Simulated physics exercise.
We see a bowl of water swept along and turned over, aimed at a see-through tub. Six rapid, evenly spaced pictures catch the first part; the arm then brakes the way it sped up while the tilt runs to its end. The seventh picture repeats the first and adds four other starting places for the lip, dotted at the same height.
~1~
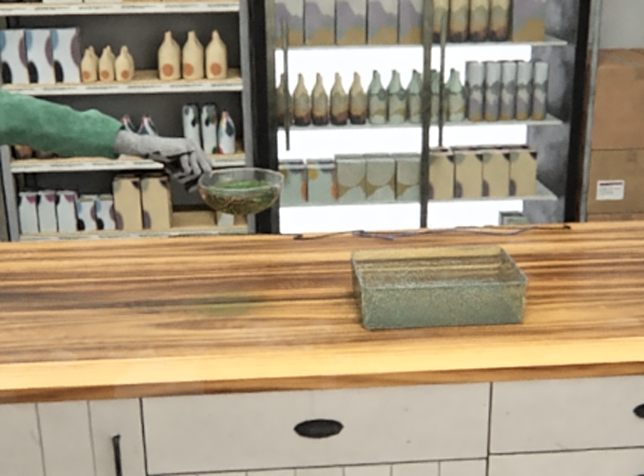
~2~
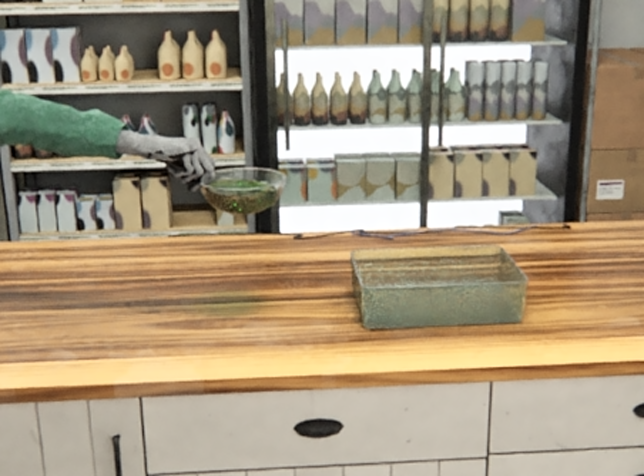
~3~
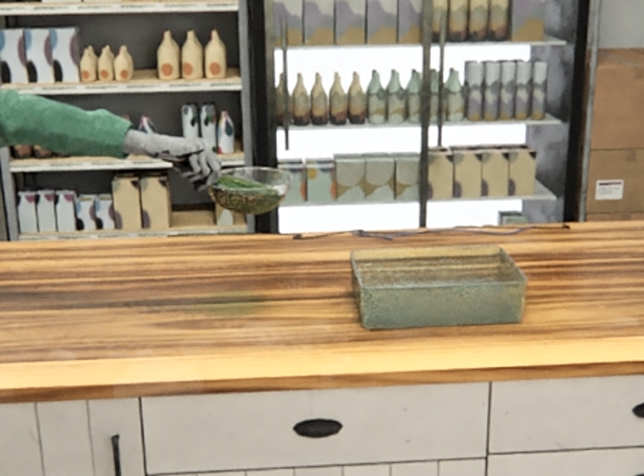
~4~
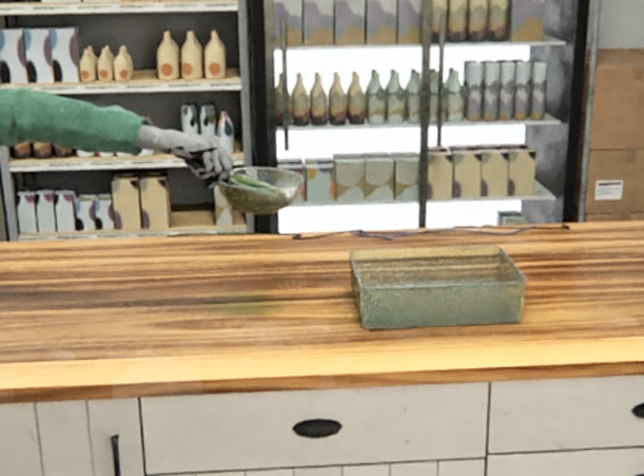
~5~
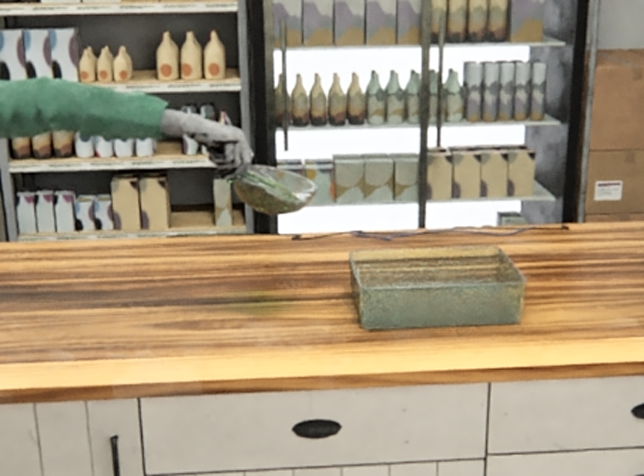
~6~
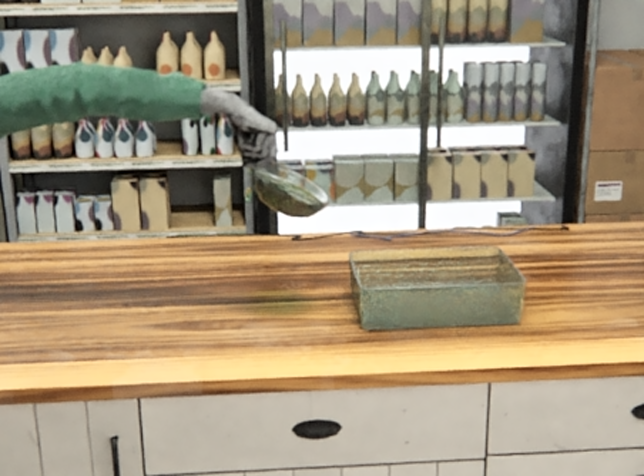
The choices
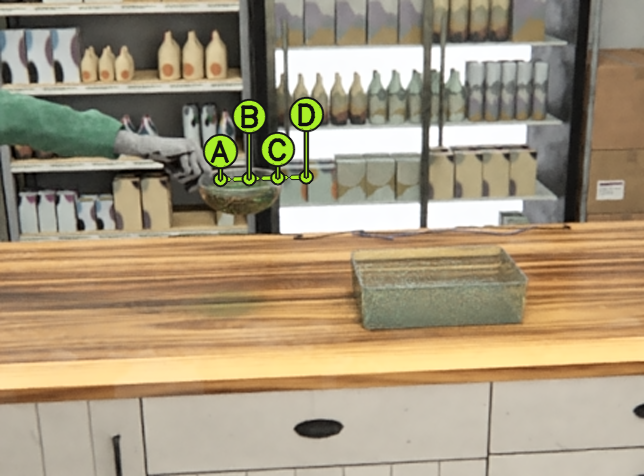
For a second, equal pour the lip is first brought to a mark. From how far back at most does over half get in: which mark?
The answer is dot B.
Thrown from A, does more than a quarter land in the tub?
No, less.
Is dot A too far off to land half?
Yes.
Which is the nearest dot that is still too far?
The answer is A.
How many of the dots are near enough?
Three of the four.
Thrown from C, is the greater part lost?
No.
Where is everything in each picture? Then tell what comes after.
The first frame shows upright, lip at (282, 177); tub from (362, 327) to (523, 321); nothing has left yet.
The second frame shows upright, lip at (284, 177); nothing has left yet.
The third frame shows upright, lip at (291, 177); nothing has left yet.
The fourth frame shows tipped about 3°, lip at (302, 178); water is over the rim, down to (223, 177).
The fifth frame shows tipped about 13°, lip at (316, 186); water is over the rim, down to (231, 180).
The sixth frame shows tipped about 30°, lip at (329, 199); water is over the rim, down to (247, 199).
In lime, A at (220, 179); B at (249, 178); C at (277, 177); D at (306, 176).
Choosing A, about 16 % lands in the tub, 80 % falls short and 4 % goes beside or beyond.
Choosing B, about 66 % lands in the tub, 23 % falls short and 11 % goes beside or beyond.
Choosing C, about 79 % lands in the tub, 5 % falls short and 15 % goes beside or beyond.
Choosing D, about 77 % lands in the tub, 4 % falls short and 20 % goes beside or beyond.
